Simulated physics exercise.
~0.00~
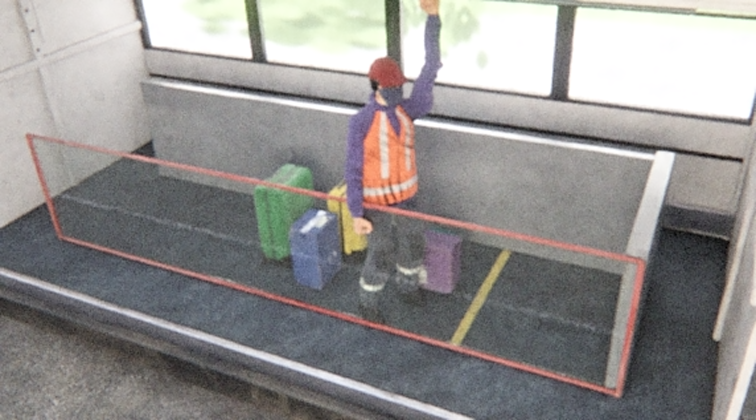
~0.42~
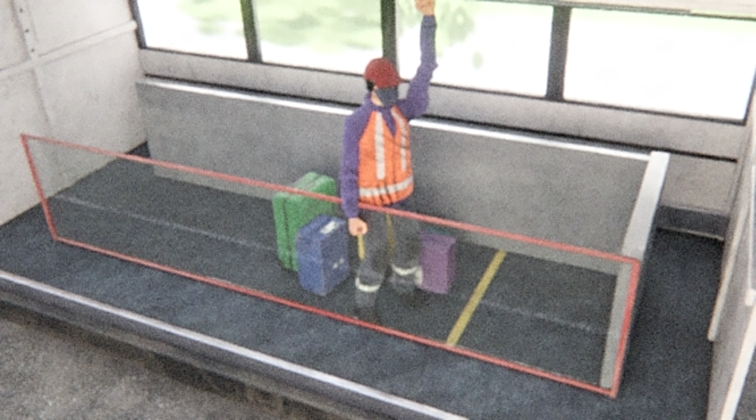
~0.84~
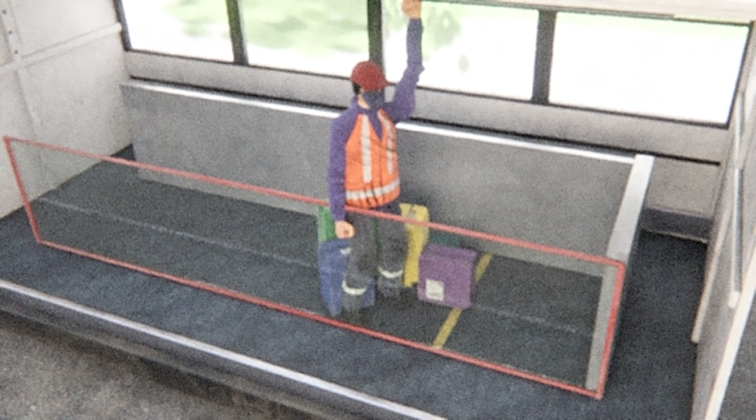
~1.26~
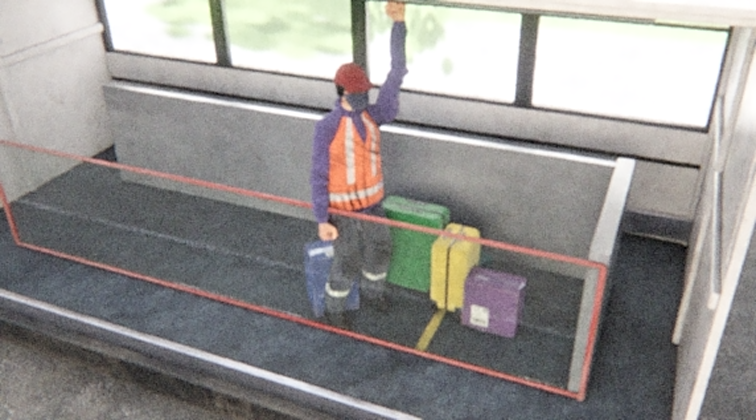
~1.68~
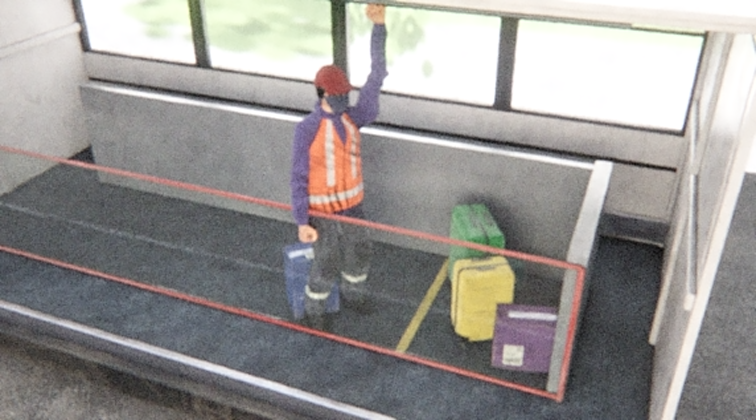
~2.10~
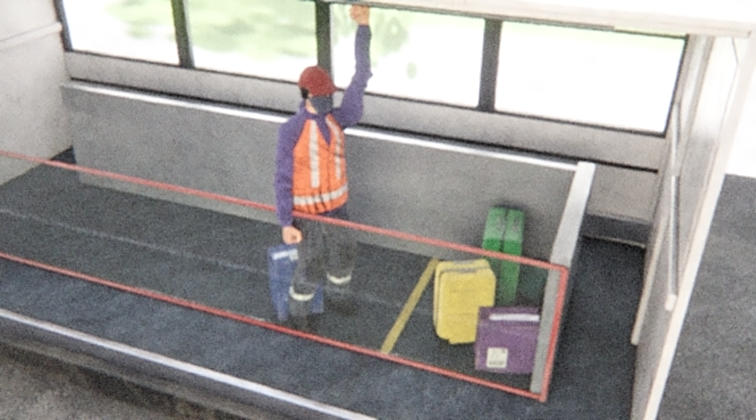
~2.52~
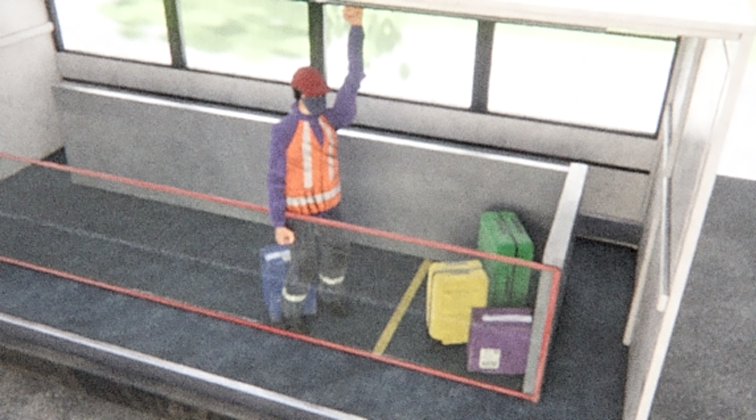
We see a standing figure in a red cap and orange vest, one arm raised, as green, yellow and purple luggage slides right across the yellow floor line and comes to rest near the end wall, while a blue case stays beside the figure's legs, short of the line.
